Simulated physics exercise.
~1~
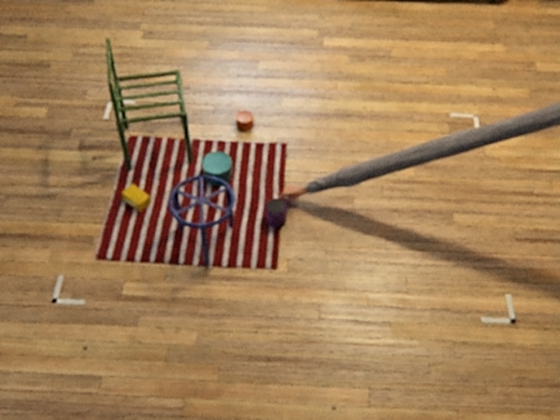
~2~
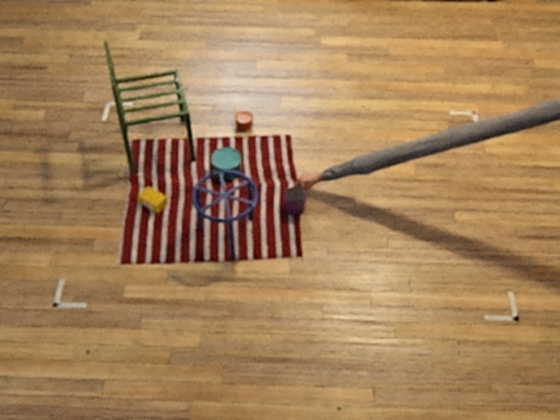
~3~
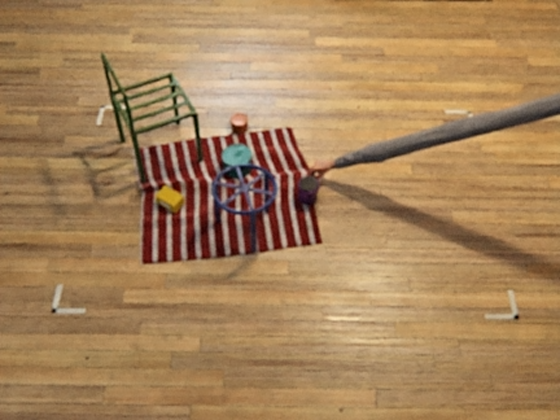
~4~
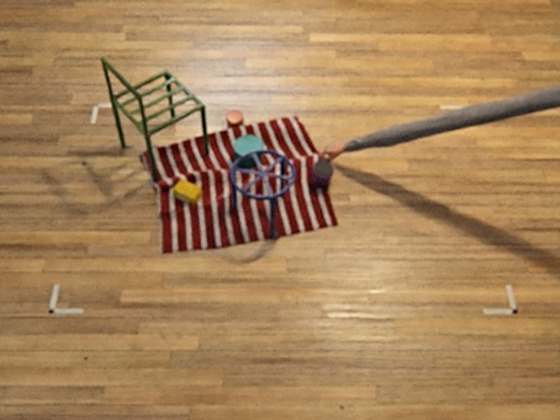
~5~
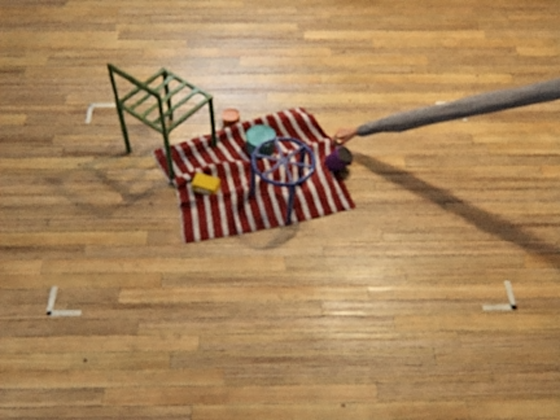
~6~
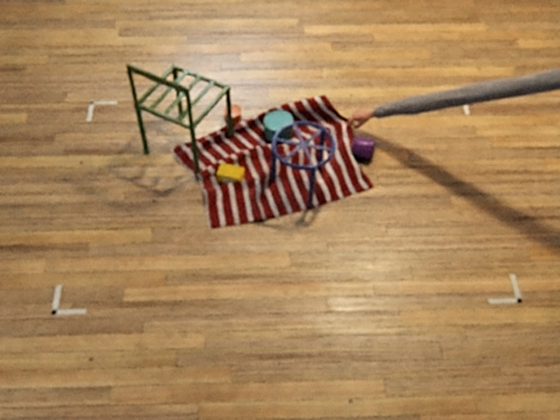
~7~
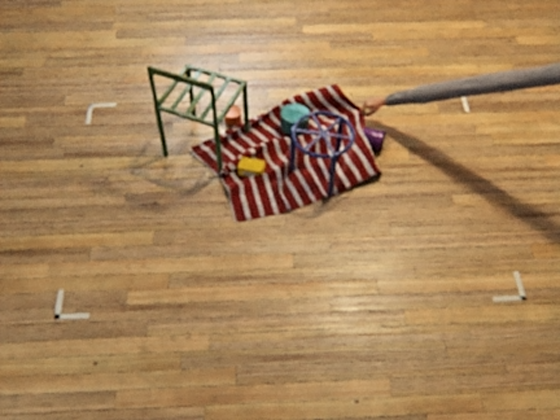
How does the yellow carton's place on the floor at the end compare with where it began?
The yellow carton ends well to the right of where it began and somewhat farther up the floor, having ridden along on the striped mat.
